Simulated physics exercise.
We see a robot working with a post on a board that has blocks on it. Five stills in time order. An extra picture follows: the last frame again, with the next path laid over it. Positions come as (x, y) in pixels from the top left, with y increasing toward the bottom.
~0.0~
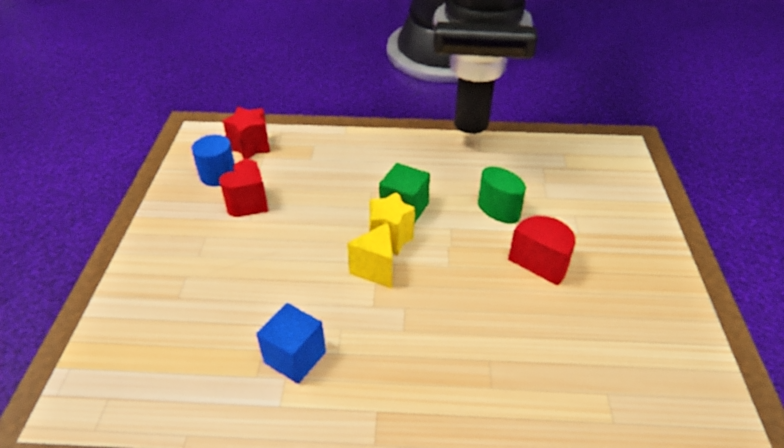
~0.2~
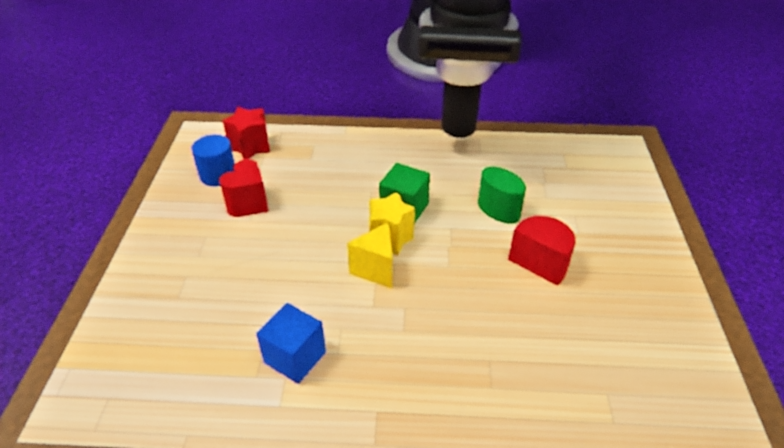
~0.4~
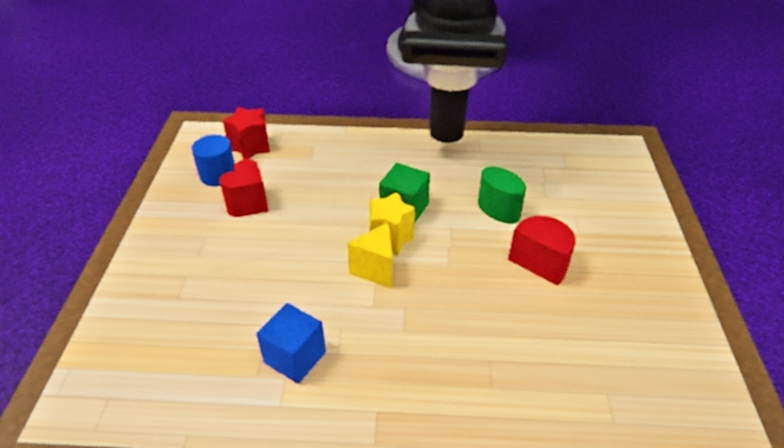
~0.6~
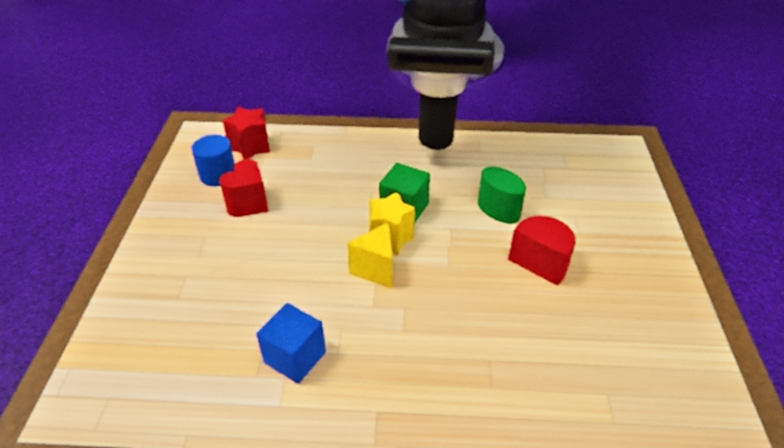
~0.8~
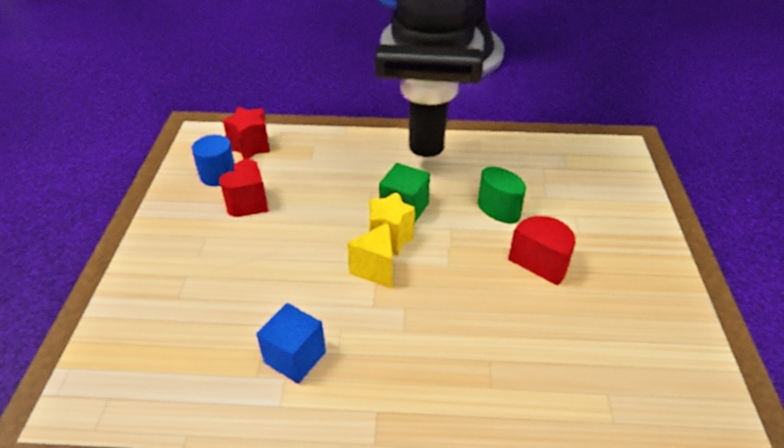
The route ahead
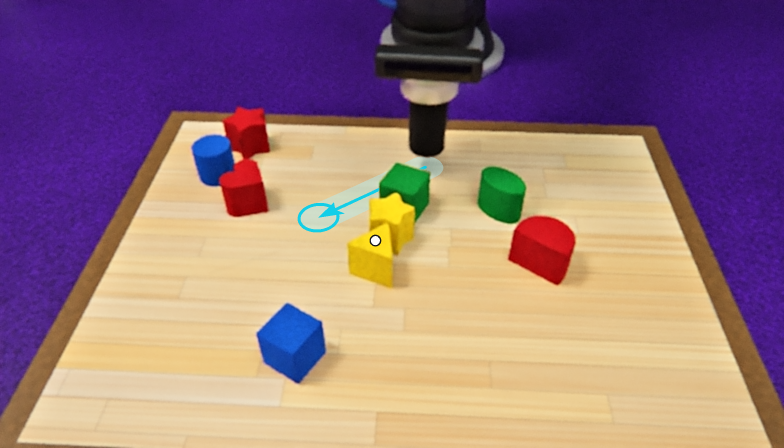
Robot arm's black post sliding slowly left and slightly nearer along the board's far side, while the coloured blocks stay still.
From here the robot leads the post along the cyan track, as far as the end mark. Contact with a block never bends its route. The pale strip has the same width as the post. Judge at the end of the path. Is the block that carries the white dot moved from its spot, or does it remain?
At the end, its place is the same.
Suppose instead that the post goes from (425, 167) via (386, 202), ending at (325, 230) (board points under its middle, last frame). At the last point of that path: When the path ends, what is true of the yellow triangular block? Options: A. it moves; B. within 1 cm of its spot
I'll go with A - it moves.
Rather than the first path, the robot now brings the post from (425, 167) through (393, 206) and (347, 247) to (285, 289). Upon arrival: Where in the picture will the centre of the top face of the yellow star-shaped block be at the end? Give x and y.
My best guess is (404, 259).
The drawn path runs from (425, 167) to (319, 217); the dot is on the yellow triangular block.
The first path, step by step. One third of the way, post (392, 163); green four-sided block (403, 180), turned 15° anticlockwise.
Two thirds of the way, post (355, 180); yellow star-shaped block (393, 212); green four-sided block (394, 183), turned 60° anticlockwise.
At the end, post (316, 197); yellow triangular block not moved; yellow star-shaped block (393, 212); green four-sided block (394, 183), turned 60° anticlockwise.
